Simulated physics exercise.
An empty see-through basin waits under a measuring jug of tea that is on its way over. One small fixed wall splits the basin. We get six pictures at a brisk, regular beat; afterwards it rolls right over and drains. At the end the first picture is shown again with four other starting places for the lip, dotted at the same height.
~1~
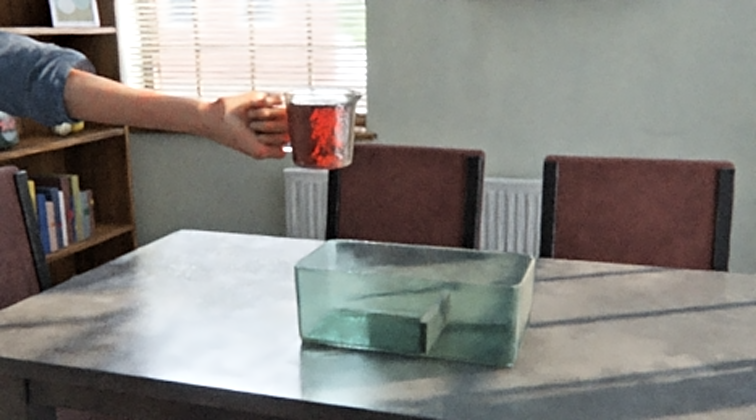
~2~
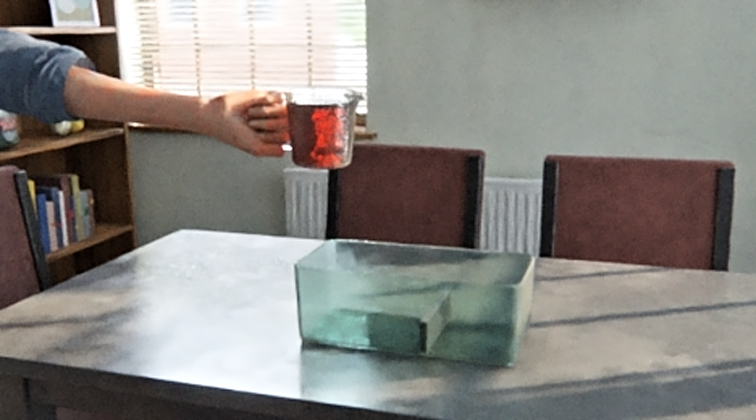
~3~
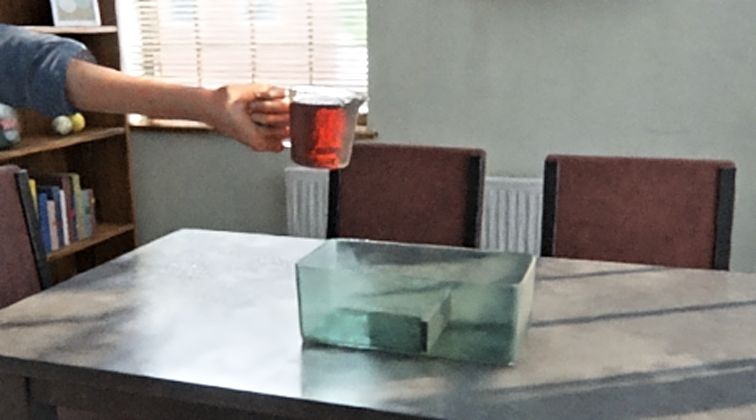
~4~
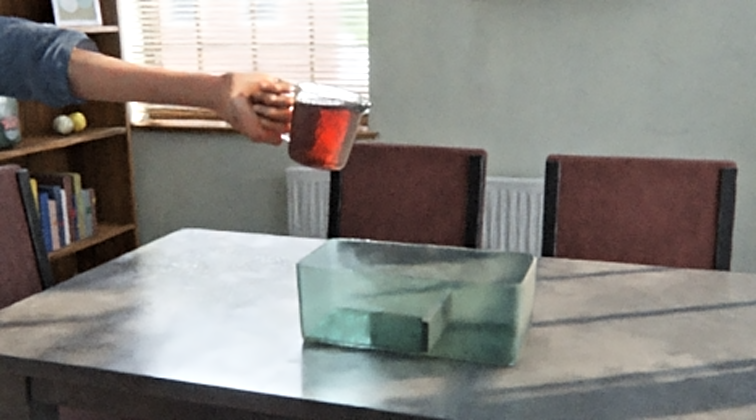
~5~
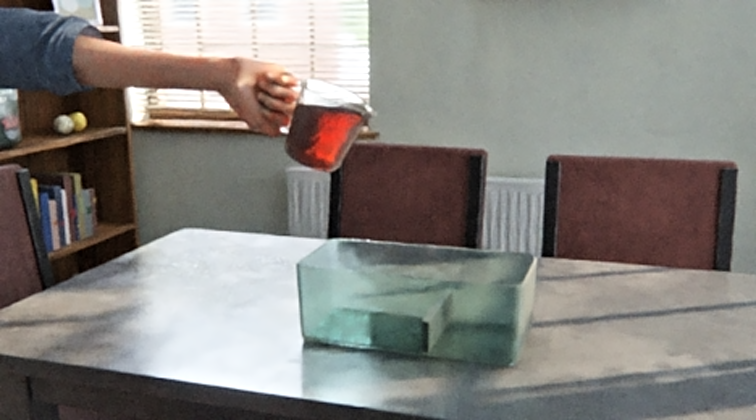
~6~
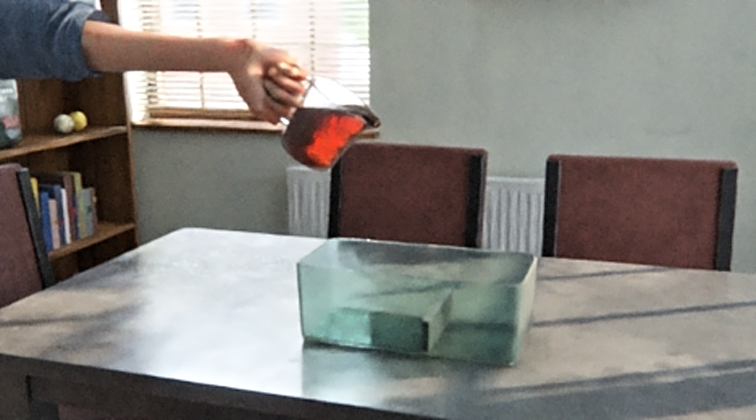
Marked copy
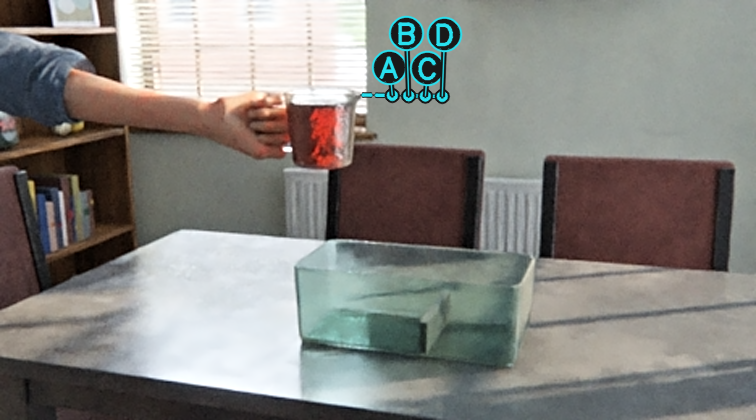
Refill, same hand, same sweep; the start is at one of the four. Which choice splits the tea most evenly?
Choose A.
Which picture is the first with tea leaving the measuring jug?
Picture 6.
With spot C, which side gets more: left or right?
The right one.
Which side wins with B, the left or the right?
The right side.
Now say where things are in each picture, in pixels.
In the first picture, upright, lip at (363, 94); basin from (300, 339) to (518, 365); top of the wall at (436, 305); nothing has left yet.
In the second picture, upright, lip at (364, 95); nothing has left yet.
In the third picture, tipped about 6°, lip at (367, 99); nothing has left yet.
In the fourth picture, tipped about 14°, lip at (371, 106); nothing has left yet.
In the fifth picture, tipped about 24°, lip at (375, 115); nothing has left yet.
In the sixth picture, tipped about 36°, lip at (377, 127); tea is over the lip, down to (377, 127).
In cyan, A at (392, 95); B at (408, 95); C at (425, 96); D at (442, 96).
With A, about 54 % ends left of the wall and 43 % right of it; 3 % is lost outside.
With B, about 18 % ends left of the wall and 77 % right of it; 5 % is lost outside.
With C, about 10 % ends left of the wall and 84 % right of it; 5 % is lost outside.
With D, about 21 % ends left of the wall and 73 % right of it; 7 % is lost outside.
